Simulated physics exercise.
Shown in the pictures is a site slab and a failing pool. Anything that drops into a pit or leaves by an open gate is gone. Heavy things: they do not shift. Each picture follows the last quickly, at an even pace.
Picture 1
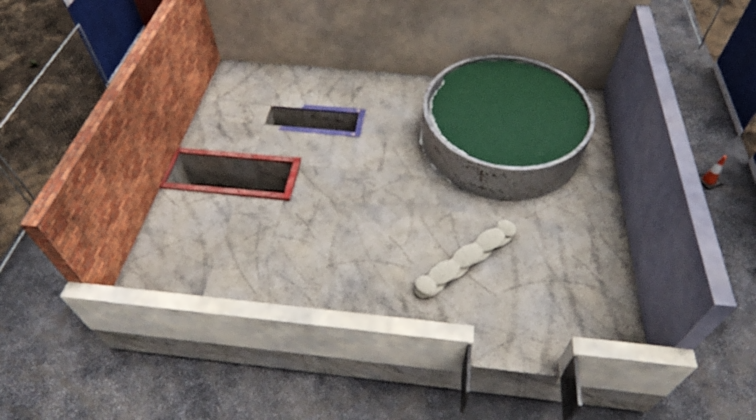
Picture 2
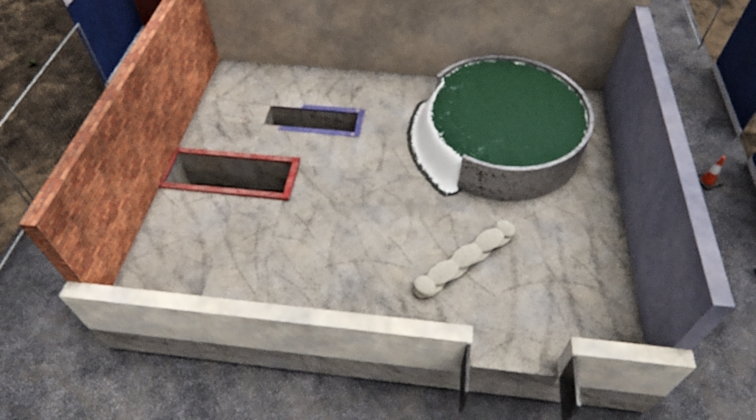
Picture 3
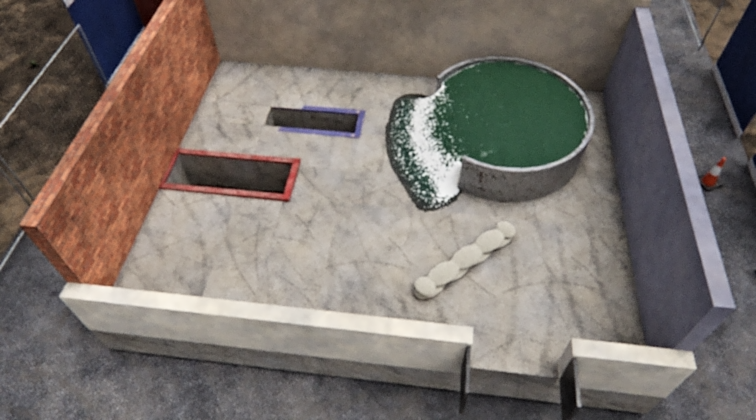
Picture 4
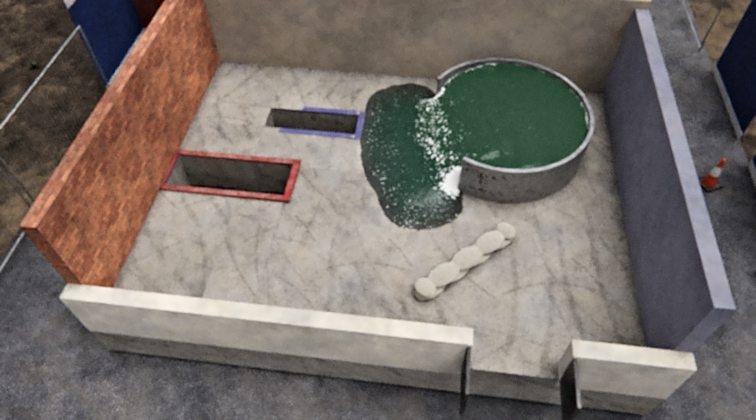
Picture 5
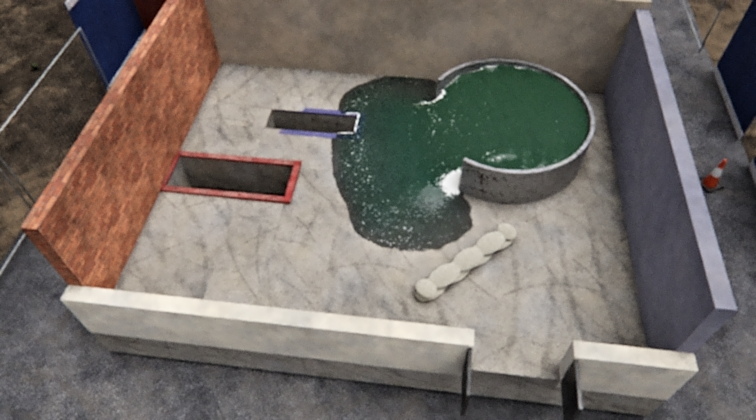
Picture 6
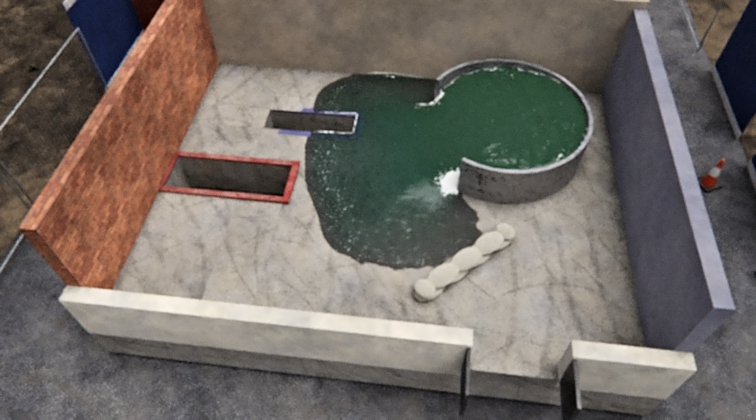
At the start, a round pool of green water stands whole and still on a walled slab with two framed pits and a row of sandbags. Its left side opens, and white, foaming water bursts out. The green sheet spreads leftward and forward, reaching the blue-framed pit and the sandbags.
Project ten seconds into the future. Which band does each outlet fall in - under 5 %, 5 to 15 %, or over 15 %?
Bands: The gate is in the under 5 % band; the red pit is in the over 15 % band; the blue pit is in the over 15 % band.
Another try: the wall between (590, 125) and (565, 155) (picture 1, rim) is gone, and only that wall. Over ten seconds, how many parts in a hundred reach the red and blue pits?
In percent: Red 2, blue 2.
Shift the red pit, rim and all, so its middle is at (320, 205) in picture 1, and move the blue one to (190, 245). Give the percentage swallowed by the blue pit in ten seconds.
Out of a hundred parts, 25 go to blue.
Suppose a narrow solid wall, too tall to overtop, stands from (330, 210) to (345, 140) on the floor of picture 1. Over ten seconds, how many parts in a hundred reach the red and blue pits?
I'd say the red pit takes roughly 14 %, the blue pit roughly 25 %.
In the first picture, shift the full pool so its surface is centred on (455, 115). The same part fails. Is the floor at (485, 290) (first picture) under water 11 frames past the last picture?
Outcome at the given point: Spared.
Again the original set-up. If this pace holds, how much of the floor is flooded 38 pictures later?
Around 70 in a hundred.
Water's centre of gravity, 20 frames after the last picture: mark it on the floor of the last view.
Near (366, 169).
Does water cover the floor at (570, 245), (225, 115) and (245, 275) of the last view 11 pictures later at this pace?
First spared, then swamped, then swamped.
A moment on, water covers 50 % of the floor; the gate 0 %, the red pit 1 %, the blue pit 3 %.
Next, water covers 60 % of the floor; the gate 0 %, the red pit 5 %, the blue pit 7 %.
Then, water covers 65 % of the floor; the gate 0 %, the red pit 10 %, the blue pit 12 %.
Later, water covers 70 % of the floor; the gate 0 %, the red pit 20 %, the blue pit 21 %.
In the end, water covers 90 % of the floor; the gate 1 %, the red pit 25 %, the blue pit 29 %.
